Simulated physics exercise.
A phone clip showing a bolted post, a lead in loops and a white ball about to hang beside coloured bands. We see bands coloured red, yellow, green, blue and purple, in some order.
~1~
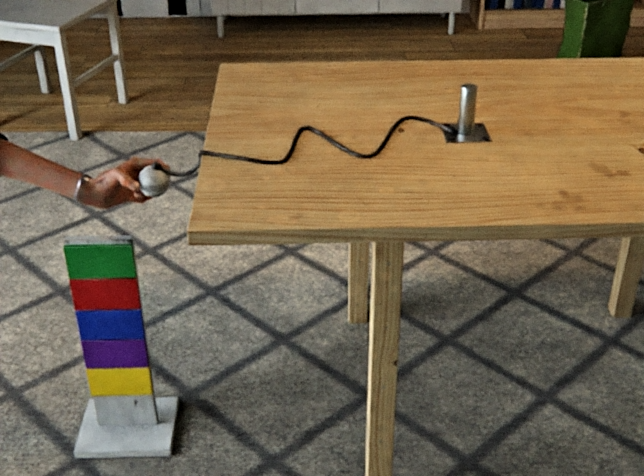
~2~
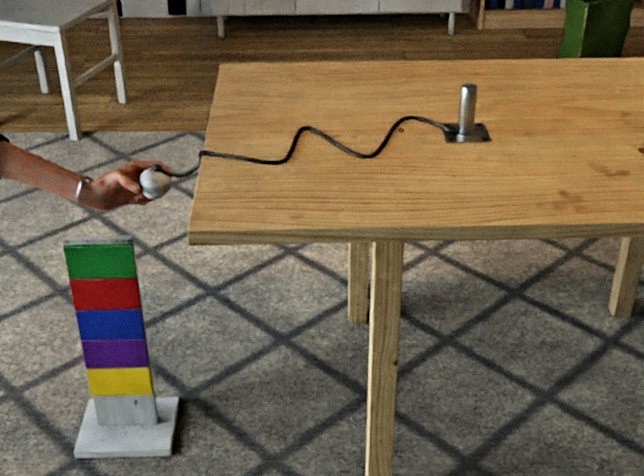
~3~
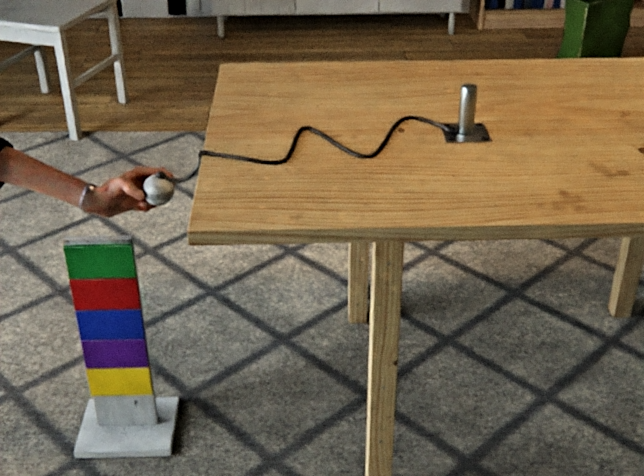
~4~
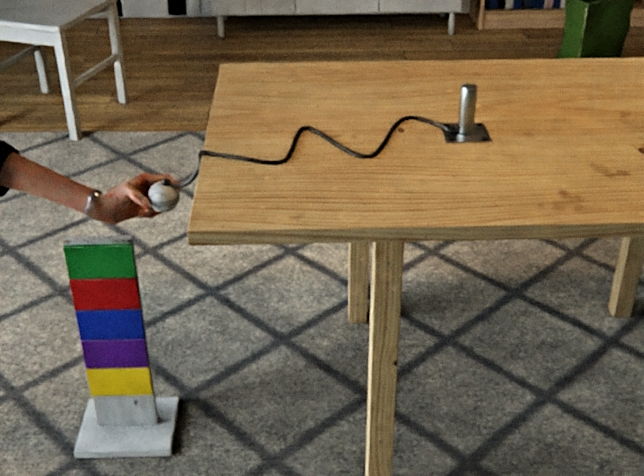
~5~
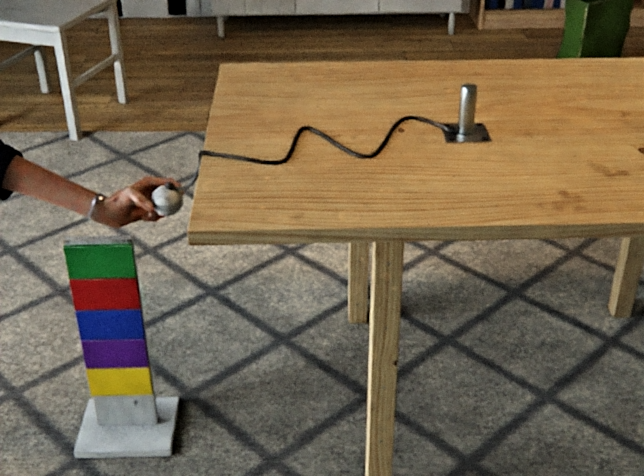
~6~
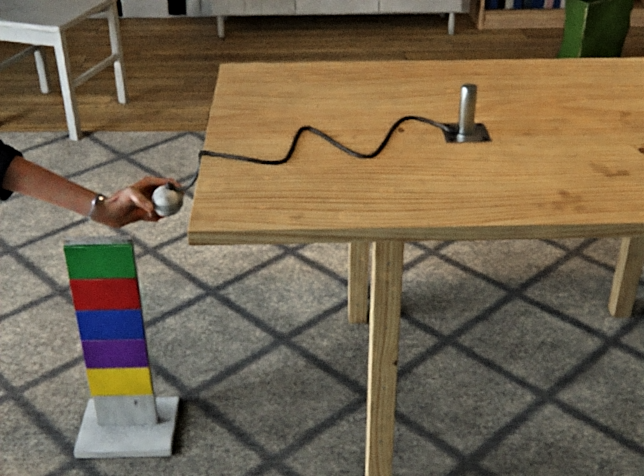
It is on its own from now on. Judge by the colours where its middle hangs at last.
Level with purple.
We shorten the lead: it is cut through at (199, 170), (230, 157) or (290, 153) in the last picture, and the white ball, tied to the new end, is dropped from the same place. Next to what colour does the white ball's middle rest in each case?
For the first: Blue; for the second: Red; for the third: Above them all.
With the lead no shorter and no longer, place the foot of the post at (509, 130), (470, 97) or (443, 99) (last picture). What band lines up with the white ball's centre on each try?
First try: Blue; second try: Blue; third try: Purple.
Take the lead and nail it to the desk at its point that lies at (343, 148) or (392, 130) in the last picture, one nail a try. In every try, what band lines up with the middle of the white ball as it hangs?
In order: Red; blue.
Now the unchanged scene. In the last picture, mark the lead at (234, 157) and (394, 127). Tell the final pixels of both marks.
The first at (212, 262), the second at (369, 138).
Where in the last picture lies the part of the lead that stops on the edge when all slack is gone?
The piece you want is at about (309, 128).
Soon after, ball near (196, 350); level with purple.
Then, ball near (232, 344); level with purple.
At rest, ball near (222, 346); level with purple. Its middle rests at the purple band.
